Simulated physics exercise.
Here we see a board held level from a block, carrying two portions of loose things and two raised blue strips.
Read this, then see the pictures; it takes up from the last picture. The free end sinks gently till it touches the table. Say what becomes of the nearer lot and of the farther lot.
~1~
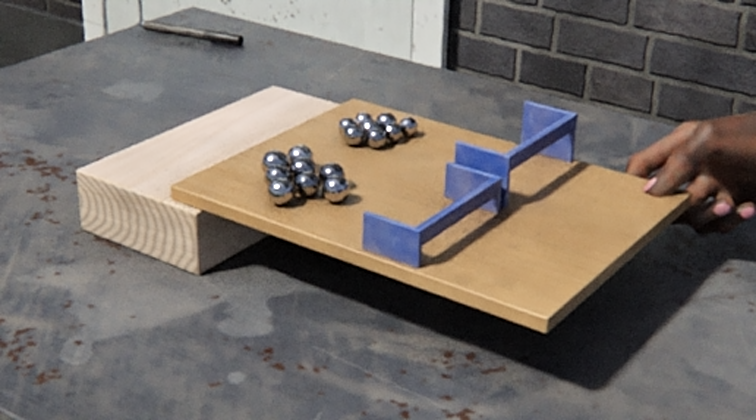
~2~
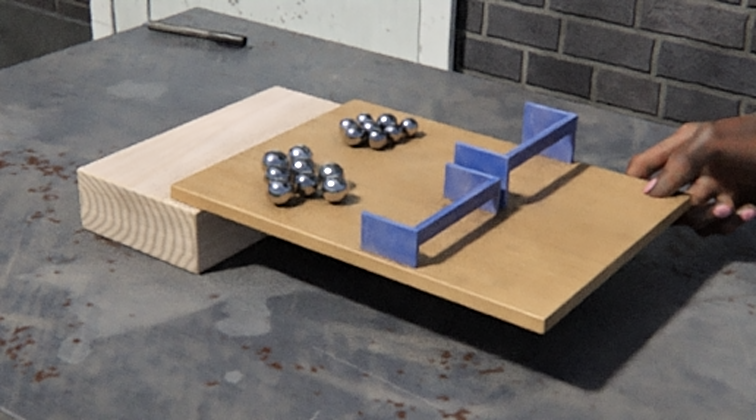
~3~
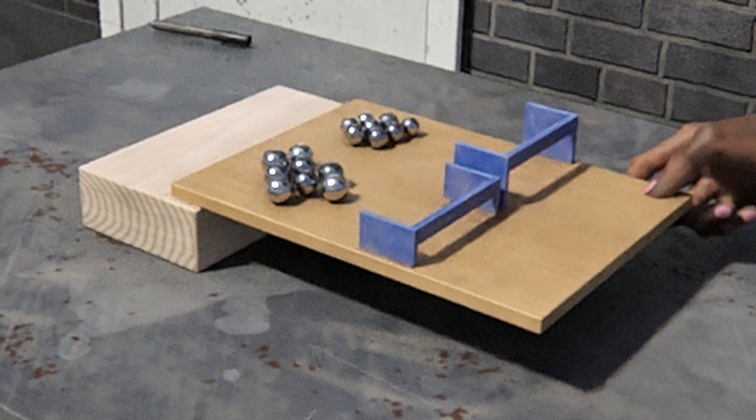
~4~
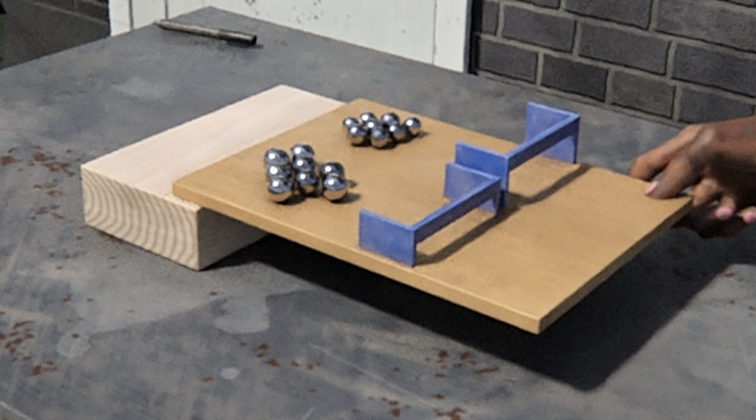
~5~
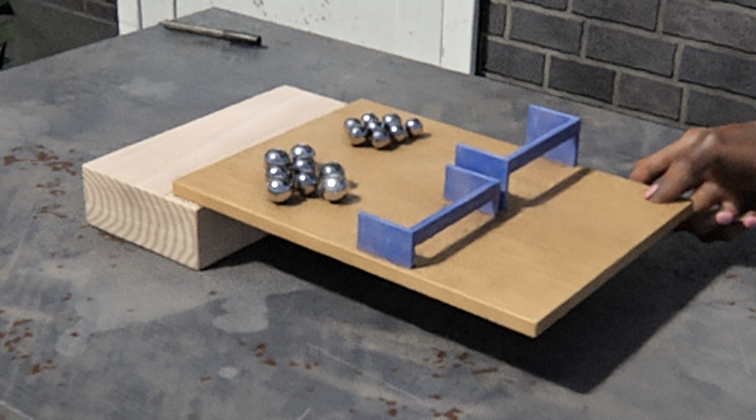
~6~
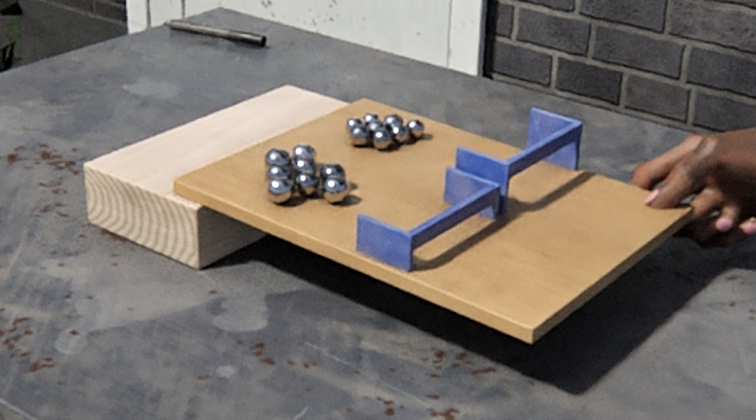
The nearer lot is penned in, the farther lot travels onward.
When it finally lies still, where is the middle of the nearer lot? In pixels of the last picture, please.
Its centre ends up around (419, 256).
Then, 0.36 s later than the last frame, board sloping at 9°; nearer lot on its way down; farther lot on its way down.
Then, 0.68 s later than the last frame, board resting at 11°; nearer lot has reached its gate; farther lot has reached its gate.
Then, 0.95 s later than the last frame, board resting at 11°; nearer lot has reached its gate; farther lot every one past its gate.
When it is over, board resting at 11°; nearer lot gathered behind its gate; farther lot every one past its gate.
